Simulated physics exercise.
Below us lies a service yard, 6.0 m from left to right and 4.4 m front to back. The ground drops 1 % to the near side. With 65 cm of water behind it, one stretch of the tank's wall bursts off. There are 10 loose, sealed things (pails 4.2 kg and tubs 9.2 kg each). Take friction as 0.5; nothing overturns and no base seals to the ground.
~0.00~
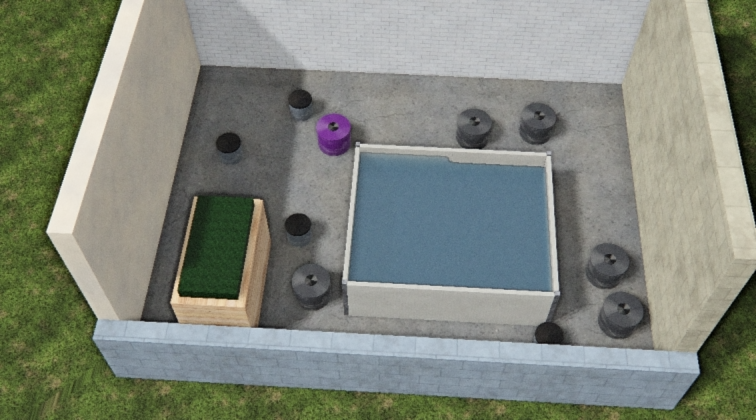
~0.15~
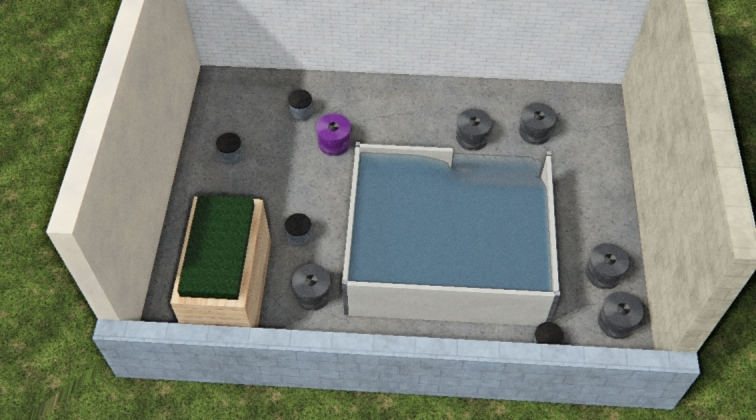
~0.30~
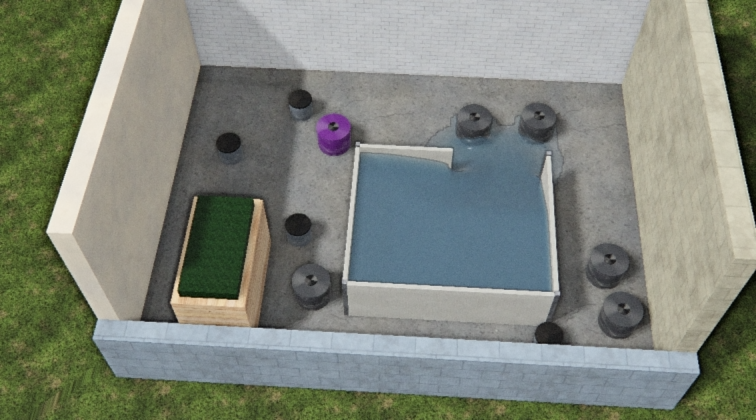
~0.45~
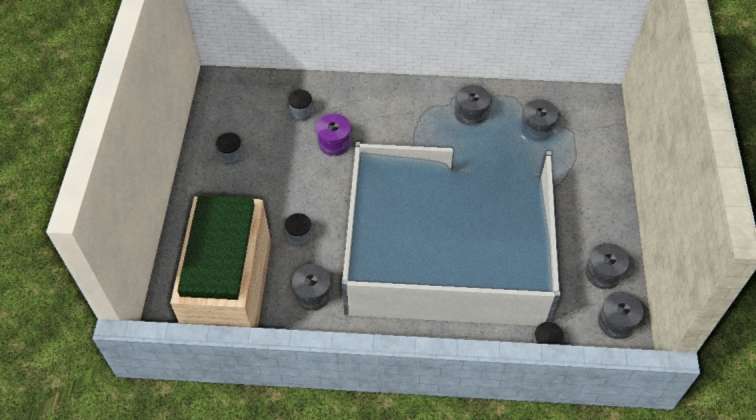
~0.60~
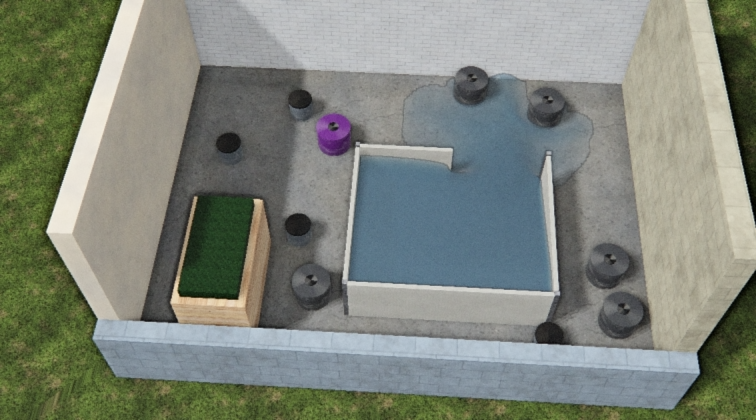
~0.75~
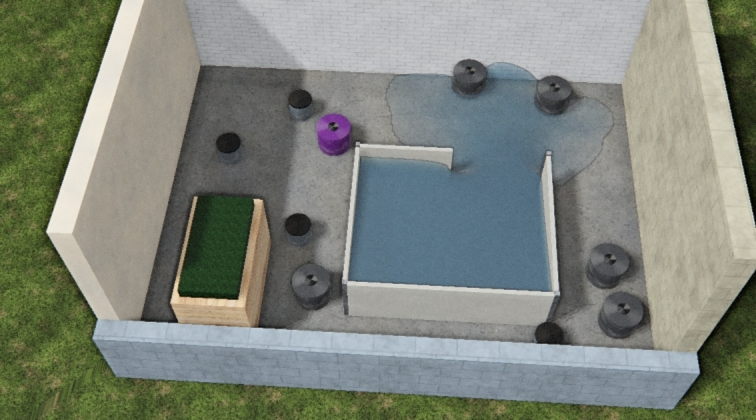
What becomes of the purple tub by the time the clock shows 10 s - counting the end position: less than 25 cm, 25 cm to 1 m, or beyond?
The purple tub slides a little.
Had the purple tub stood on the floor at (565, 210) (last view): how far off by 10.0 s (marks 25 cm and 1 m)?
It travels far.
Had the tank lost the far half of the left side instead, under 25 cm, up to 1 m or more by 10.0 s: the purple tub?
Then the purple tub gets carried off.
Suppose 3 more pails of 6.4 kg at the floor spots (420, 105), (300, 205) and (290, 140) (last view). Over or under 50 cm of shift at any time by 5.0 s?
In that order: Over, short of it, over.
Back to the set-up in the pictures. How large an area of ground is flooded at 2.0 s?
Roughly 12 m2.
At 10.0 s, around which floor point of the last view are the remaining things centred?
Near (297, 204).
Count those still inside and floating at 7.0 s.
At that moment 10.
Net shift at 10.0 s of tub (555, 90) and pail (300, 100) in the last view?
In that order: 350 cm, 250 cm.
After 2.0 s the purple tub is near (333, 127), 0.0 m from its start, aground; 1 afloat.
After 4.5 s the purple tub is near (292, 166), 0.8 m from its start, aground; 5 afloat.
After 7.0 s the purple tub is near (232, 204), 1.8 m from its start, afloat; 10 afloat.
After 10.0 s the purple tub is near (357, 100), 0.5 m from its start, afloat; 10 afloat.
